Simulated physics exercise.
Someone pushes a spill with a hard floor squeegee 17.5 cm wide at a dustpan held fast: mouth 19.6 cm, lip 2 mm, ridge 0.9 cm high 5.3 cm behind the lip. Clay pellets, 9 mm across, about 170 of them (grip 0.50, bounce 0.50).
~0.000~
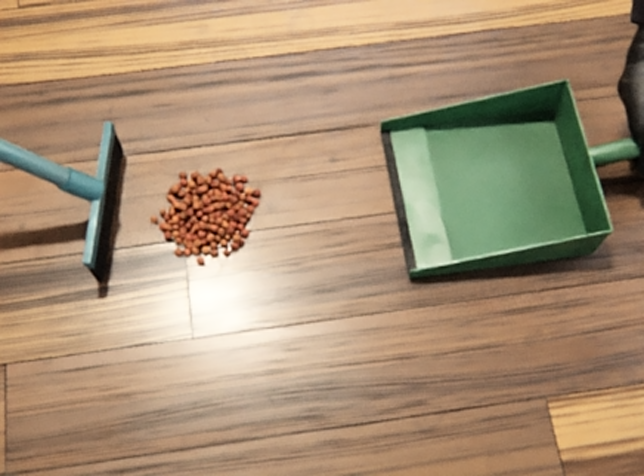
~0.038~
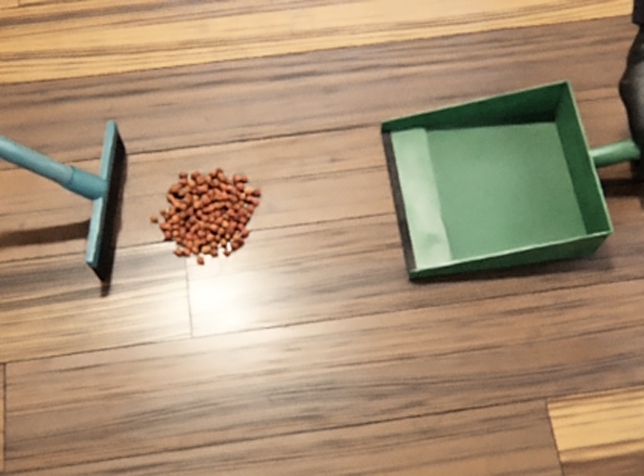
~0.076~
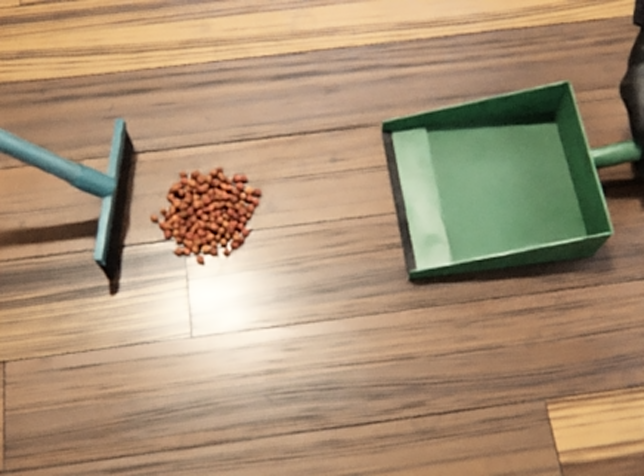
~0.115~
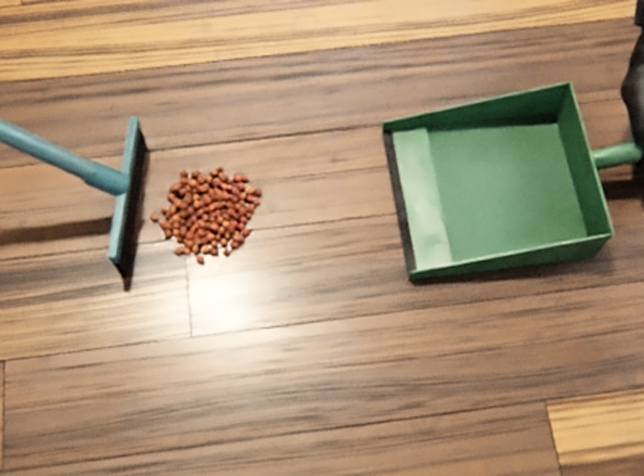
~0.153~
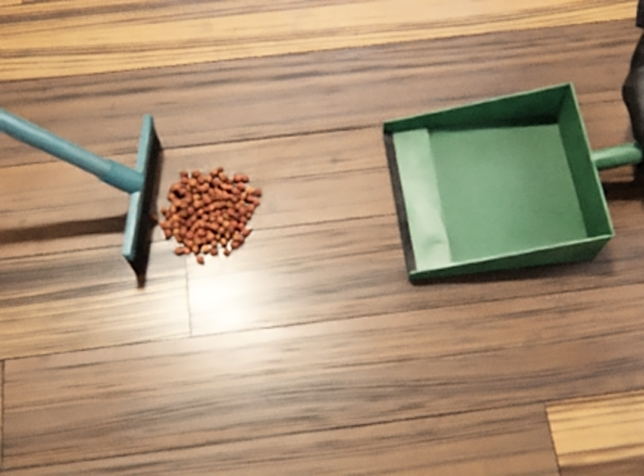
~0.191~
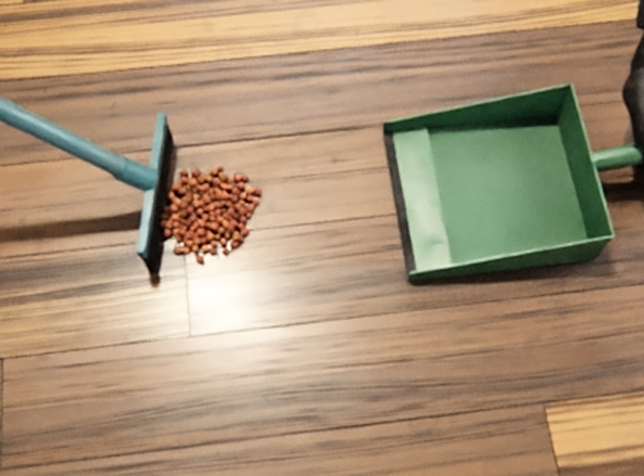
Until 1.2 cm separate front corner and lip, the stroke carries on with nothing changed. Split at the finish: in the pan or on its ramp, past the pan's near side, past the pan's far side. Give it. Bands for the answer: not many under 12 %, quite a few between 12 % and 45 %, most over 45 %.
In the pan or on its ramp: Quite a few; past the pan's near side: Not many; past the pan's far side: Not many.
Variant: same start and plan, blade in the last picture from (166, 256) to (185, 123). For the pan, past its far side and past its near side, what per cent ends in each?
Split: Pan = 45, far = 0, near = 10.
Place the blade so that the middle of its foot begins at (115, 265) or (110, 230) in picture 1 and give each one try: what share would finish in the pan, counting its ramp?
The two tries give about 30 % and about 40 %.
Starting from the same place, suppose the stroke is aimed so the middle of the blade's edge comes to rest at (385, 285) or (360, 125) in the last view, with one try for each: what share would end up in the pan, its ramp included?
The two tries give roughly 20 and 10 %.
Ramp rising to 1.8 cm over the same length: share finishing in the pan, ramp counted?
Near 25 per cent, then.
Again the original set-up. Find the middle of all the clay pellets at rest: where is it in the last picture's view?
My guess is close to (388, 199).
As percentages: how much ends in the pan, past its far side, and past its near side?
In per cent: Pan 30; near side 0; far side 0.
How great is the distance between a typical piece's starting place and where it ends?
That distance is close to 22 cm.
After 0.48 s, middle of the blade 15 cm from the lip; 0 % over the lip, far side 0 %, near side 0 %.
After 0.67 s, middle of the blade 7 cm from the lip; 0 % over the lip, far side 0 %, near side 0 %.
After 0.98 s, middle of the blade 3 cm from the lip; 30 % over the lip, far side 0 %, near side 0 %.
By 1.4 s all is still; pan 30 %, near side 0 %, far side 0 %, in front of the lip or behind the blade 70 %.
